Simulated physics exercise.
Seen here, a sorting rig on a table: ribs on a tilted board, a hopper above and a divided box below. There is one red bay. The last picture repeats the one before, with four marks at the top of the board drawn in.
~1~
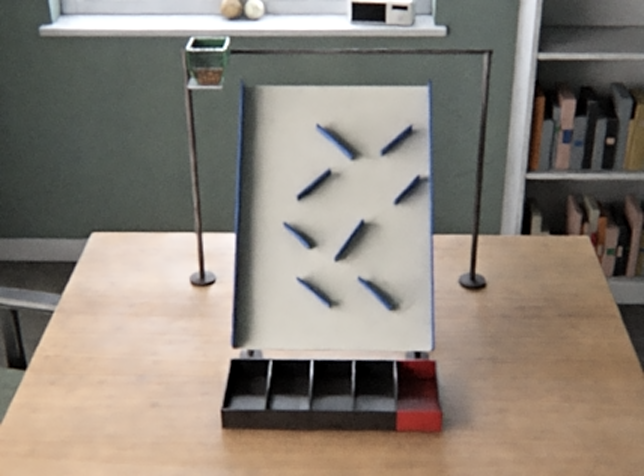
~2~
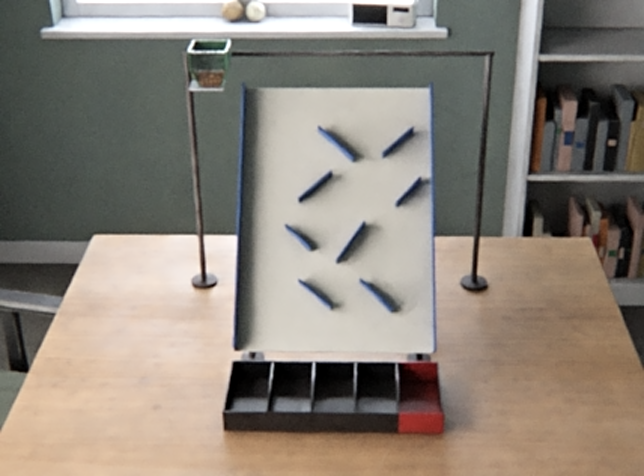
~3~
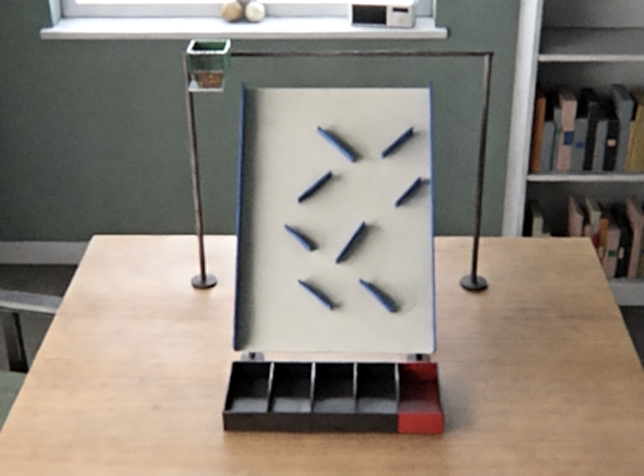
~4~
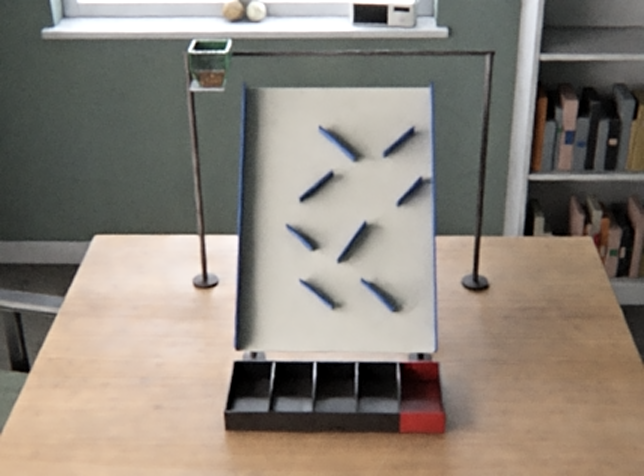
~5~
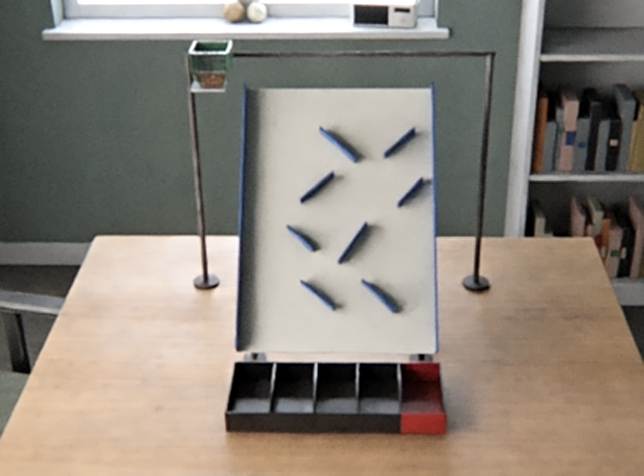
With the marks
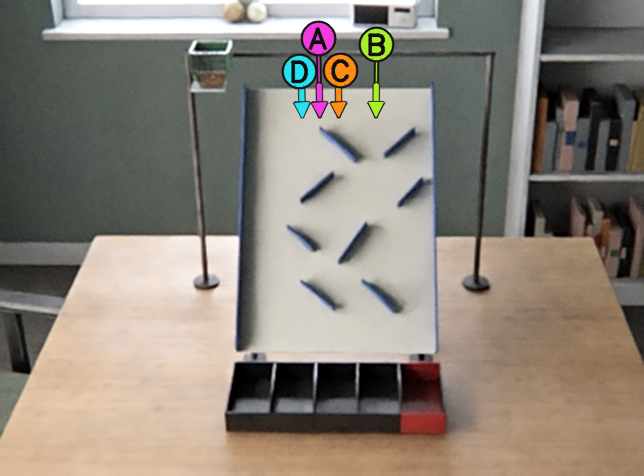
On a wooden table in a room with green walls, a window and a bookshelf at right, a sorting rig is seen from the front and slightly above. A pale tilted board with blue edges and eight dark blue ribs stands behind a black divided box with a red right-hand bay, while a small clear hopper sits at upper left on a dark frame. Nothing on the rig moves, and the view shifts only very slightly.
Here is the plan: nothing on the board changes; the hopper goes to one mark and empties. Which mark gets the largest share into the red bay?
I would pick mark C.
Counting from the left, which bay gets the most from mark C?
The fifth from the left.
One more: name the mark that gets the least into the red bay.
D.
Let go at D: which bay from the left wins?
The first from the left.
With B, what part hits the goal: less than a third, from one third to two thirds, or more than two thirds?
Mark B gives from one third to two thirds.
On the marked copy, mark A meets the board at (319, 111); mark B meets the board at (376, 111); mark C meets the board at (338, 111); mark D meets the board at (302, 111).
With A, close to a third in the red bay, close to half in other bays, close to a quarter outside the box.
With B, close to half in the red bay, close to half in other bays.
With C, the bulk in the red bay, a small share in other bays, a small share outside the box.
With D, none at all in the red bay, the bulk in other bays, close to a quarter outside the box.
